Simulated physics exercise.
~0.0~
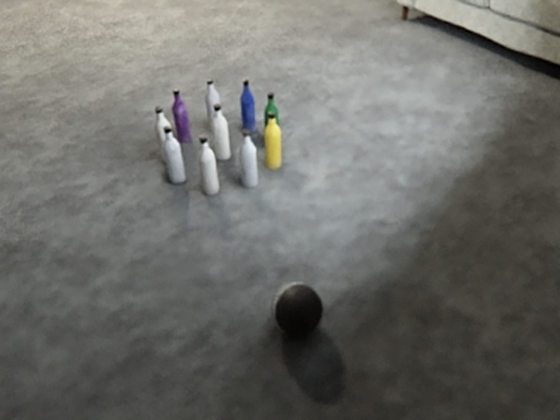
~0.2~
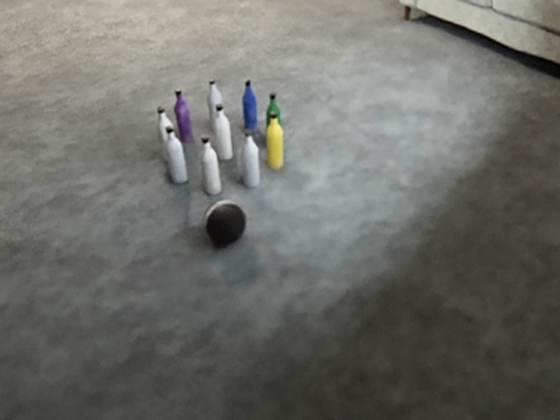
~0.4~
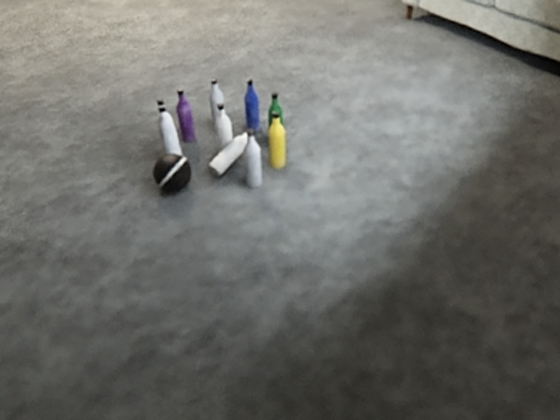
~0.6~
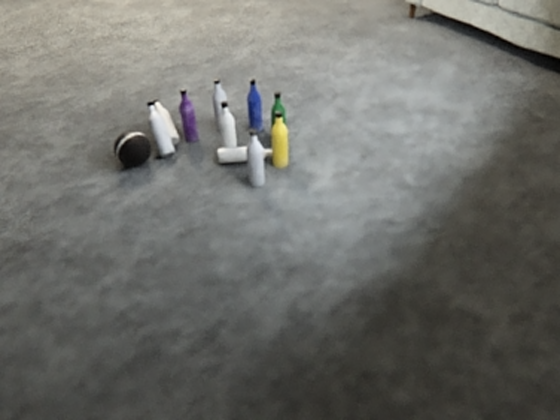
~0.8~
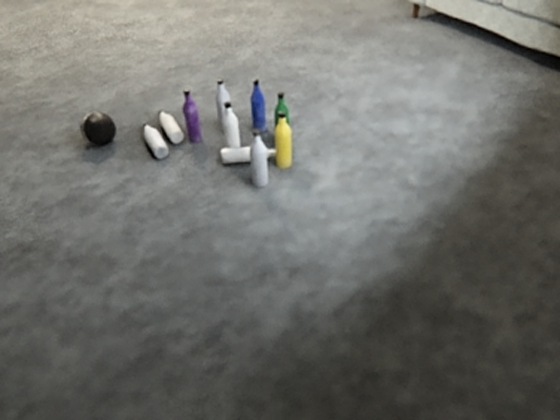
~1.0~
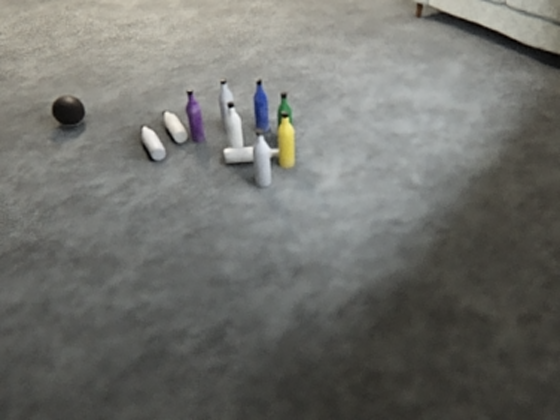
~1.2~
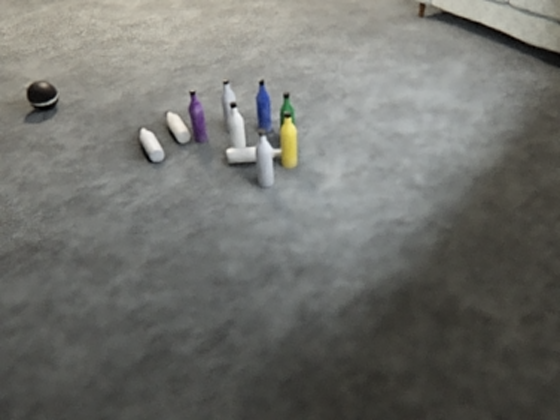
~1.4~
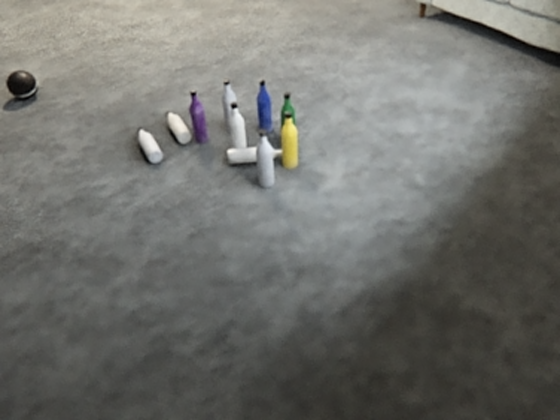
A dark ball rolls into the bottles, knocks down three white ones and rolls away left.
